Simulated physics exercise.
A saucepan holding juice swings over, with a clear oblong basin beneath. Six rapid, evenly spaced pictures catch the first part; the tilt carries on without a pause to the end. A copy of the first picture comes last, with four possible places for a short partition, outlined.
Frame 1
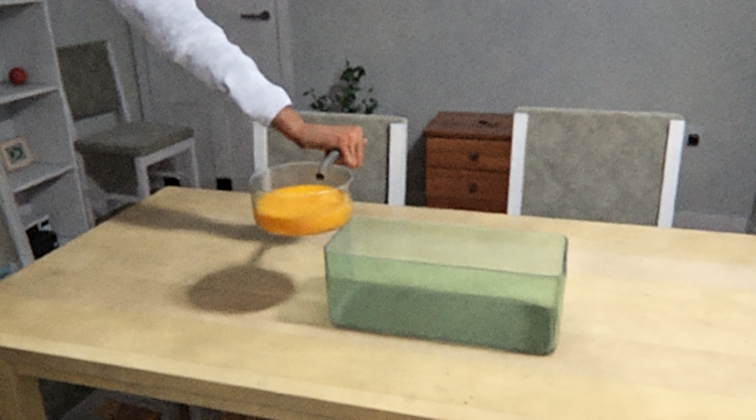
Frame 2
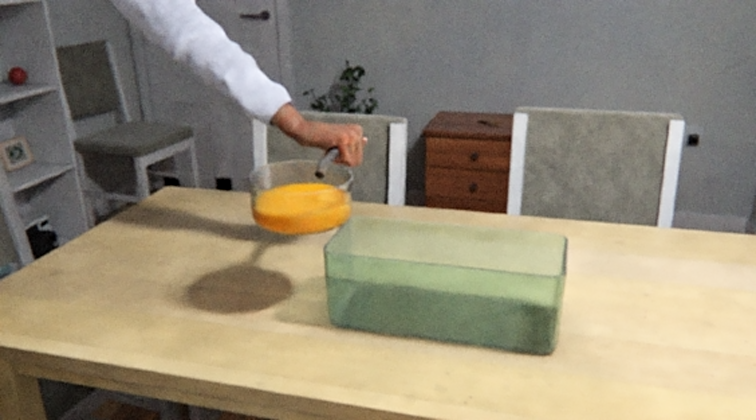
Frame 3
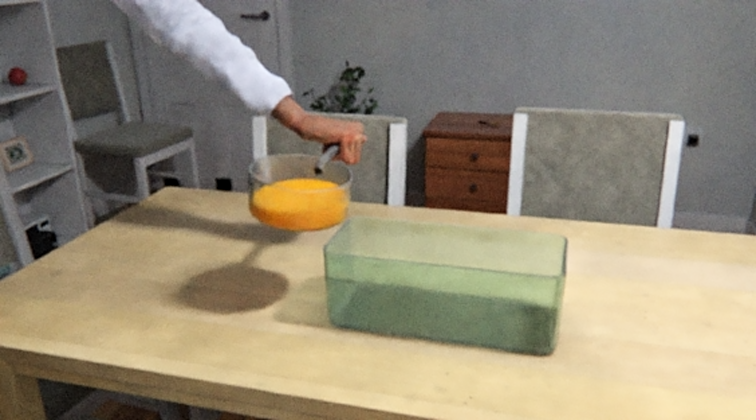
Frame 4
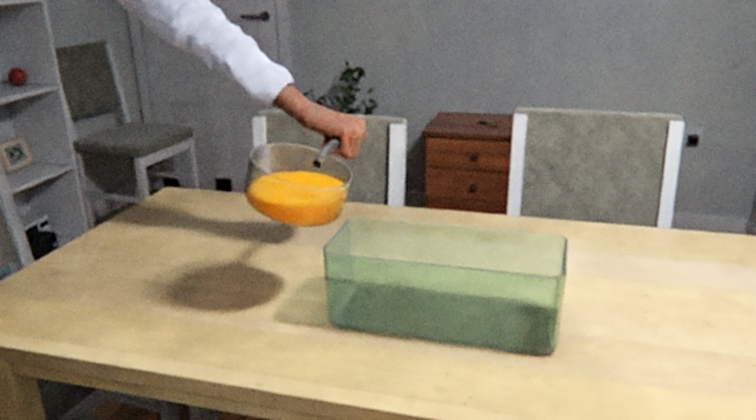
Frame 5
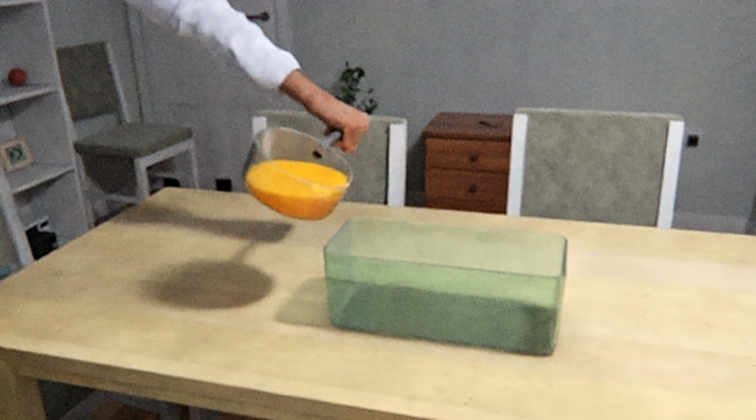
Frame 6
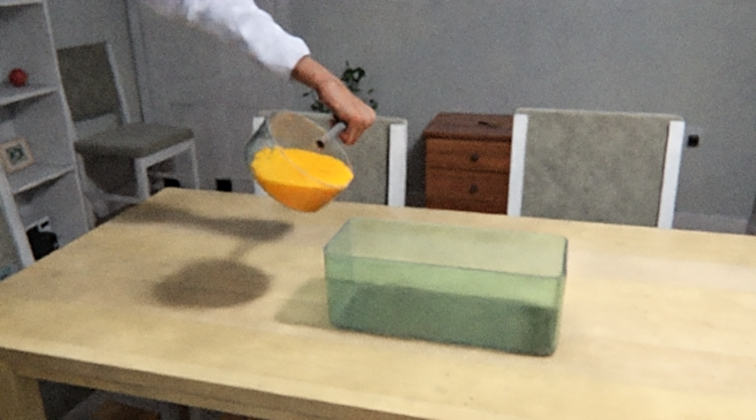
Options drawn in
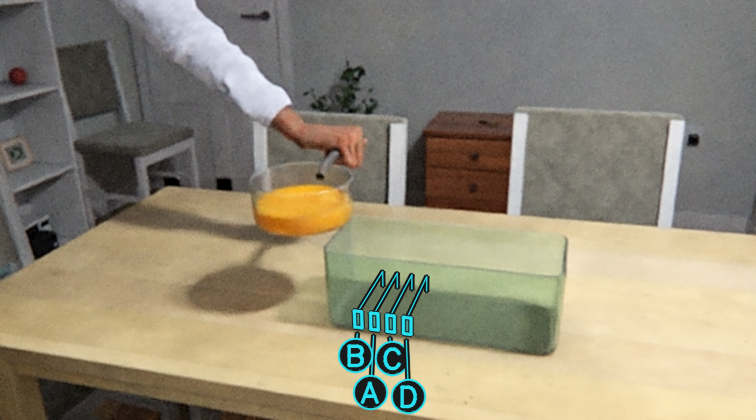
Above a wooden table, a hand steadily tilts a saucepan of orange juice rightward.
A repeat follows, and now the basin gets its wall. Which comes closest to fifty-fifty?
Take D.
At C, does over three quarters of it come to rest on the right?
Yes, it does.
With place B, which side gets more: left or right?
The right side.
In cyan, A at (373, 335); B at (357, 333); C at (389, 337); D at (406, 339).
For place A, about 12 % ends left of the wall and 87 % right of it.
For place B, about 10 % ends left of the wall and 89 % right of it.
For place C, about 16 % ends left of the wall and 83 % right of it.
For place D, about 55 % ends left of the wall and 44 % right of it.
